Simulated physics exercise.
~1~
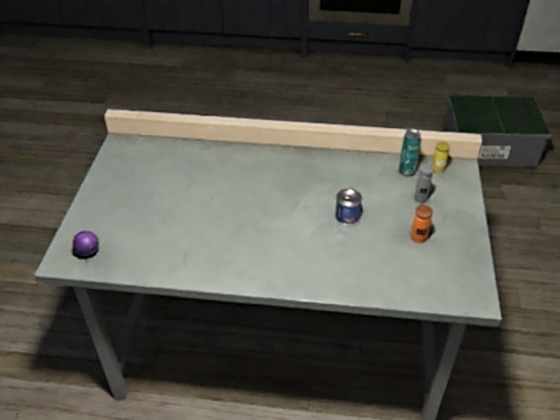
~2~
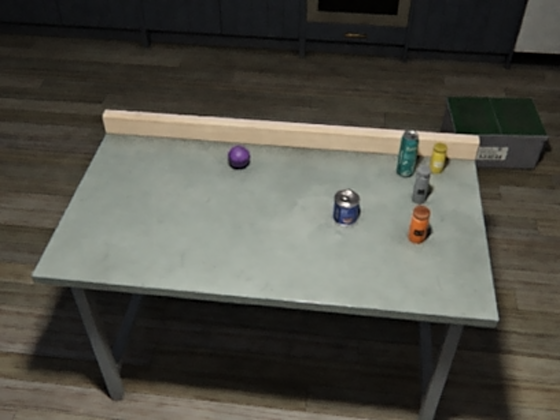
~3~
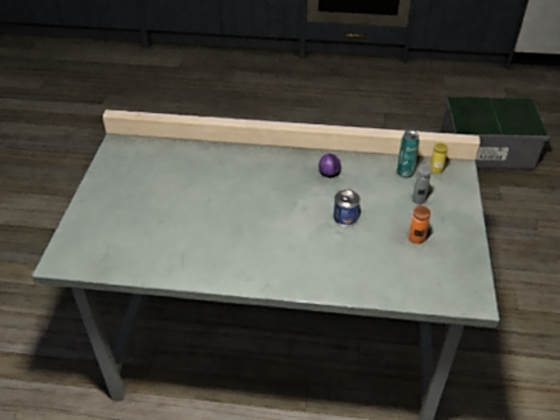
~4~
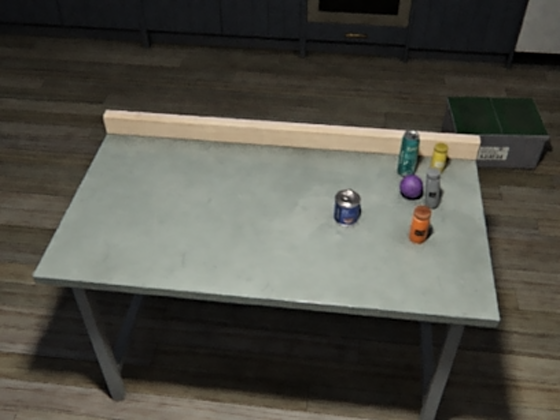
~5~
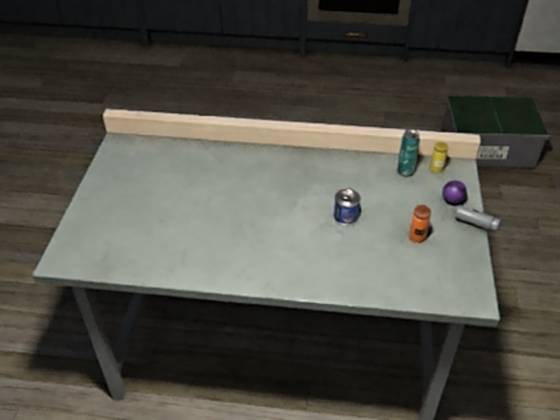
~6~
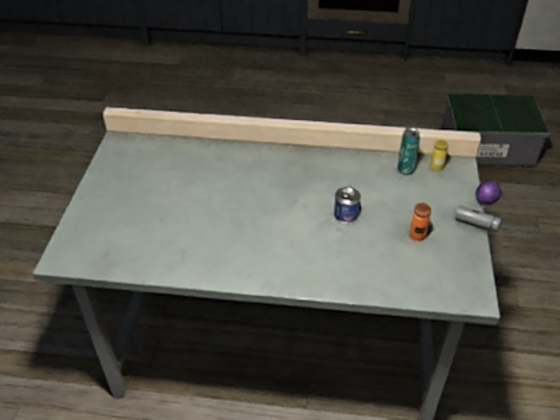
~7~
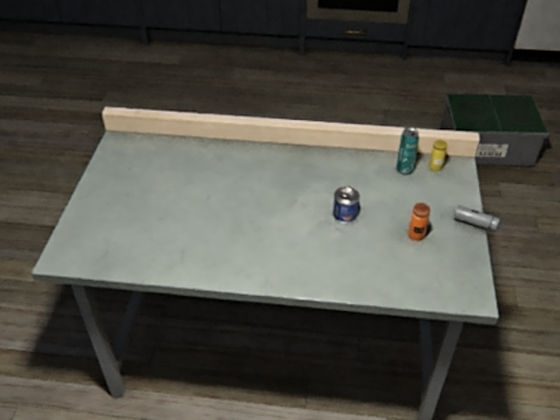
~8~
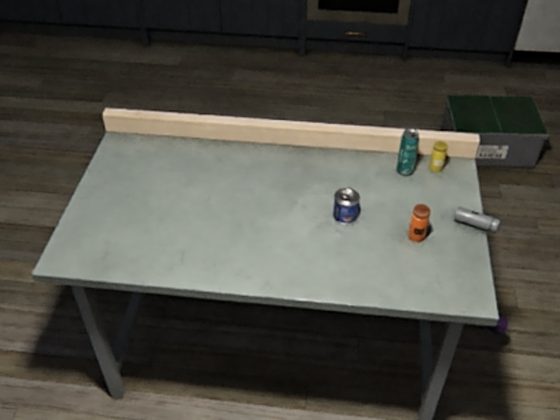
On a table, a purple ball rebounds off the batten, topples the grey shaker and drops off.
